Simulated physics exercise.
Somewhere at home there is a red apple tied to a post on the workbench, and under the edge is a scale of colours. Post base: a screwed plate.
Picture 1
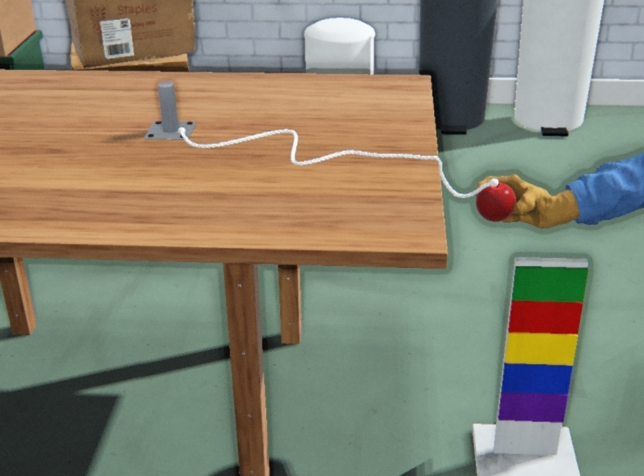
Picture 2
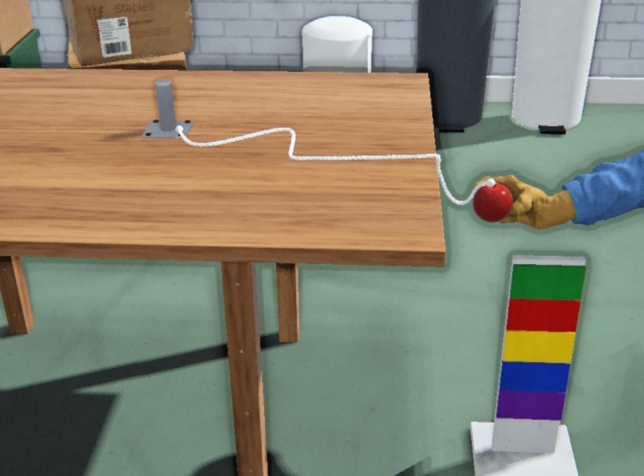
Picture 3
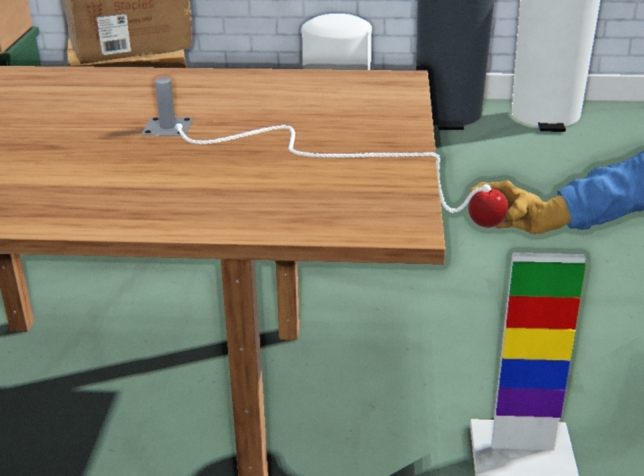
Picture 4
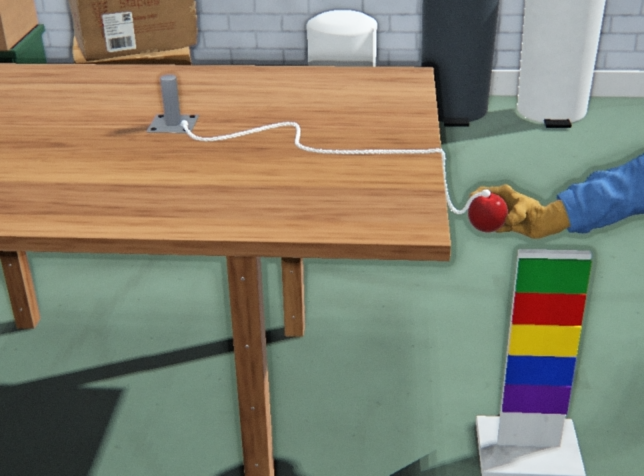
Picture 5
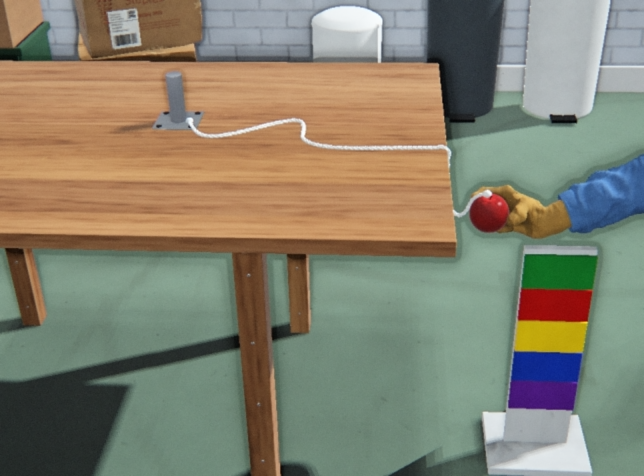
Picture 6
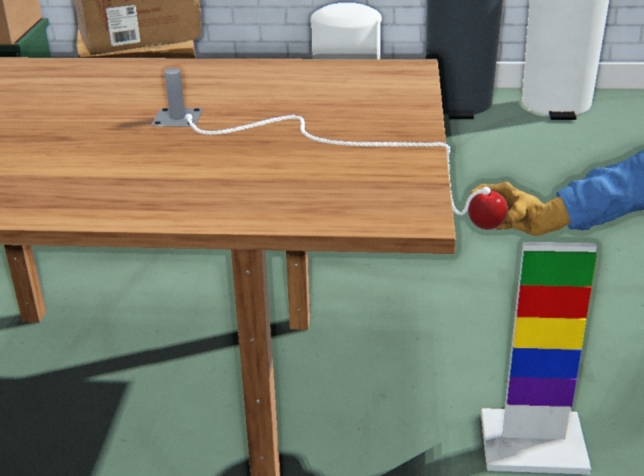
In a workshop-like room, a gloved hand holds a red ball-shaped object tied by a white cord to a post on a wooden workbench, shifting it very slightly beside the table edge, above a scale of coloured bands.
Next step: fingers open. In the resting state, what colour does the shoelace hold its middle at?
Its middle is held at yellow.
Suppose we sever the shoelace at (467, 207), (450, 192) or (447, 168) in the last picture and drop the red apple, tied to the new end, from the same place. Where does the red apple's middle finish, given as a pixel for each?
About (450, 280), then (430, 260), then (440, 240).
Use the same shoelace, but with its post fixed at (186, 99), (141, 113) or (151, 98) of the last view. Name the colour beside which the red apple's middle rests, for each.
Readings, in order: Yellow - red - red.
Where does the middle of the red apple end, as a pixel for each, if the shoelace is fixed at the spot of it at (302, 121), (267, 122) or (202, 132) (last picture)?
Taking them in turn, I'd expect around (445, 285), (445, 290) and finally (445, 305).
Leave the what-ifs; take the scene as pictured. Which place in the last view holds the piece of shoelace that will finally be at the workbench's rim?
You'll find it close to (374, 145).
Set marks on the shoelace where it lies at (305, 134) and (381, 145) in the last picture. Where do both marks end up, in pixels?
First one: (369, 130); second one: (446, 144).
Early on, apple near (403, 305); level with yellow.
Midway, apple near (460, 316); level with yellow.
Finally, apple near (442, 314); level with yellow. The shoelace holds its middle at yellow.
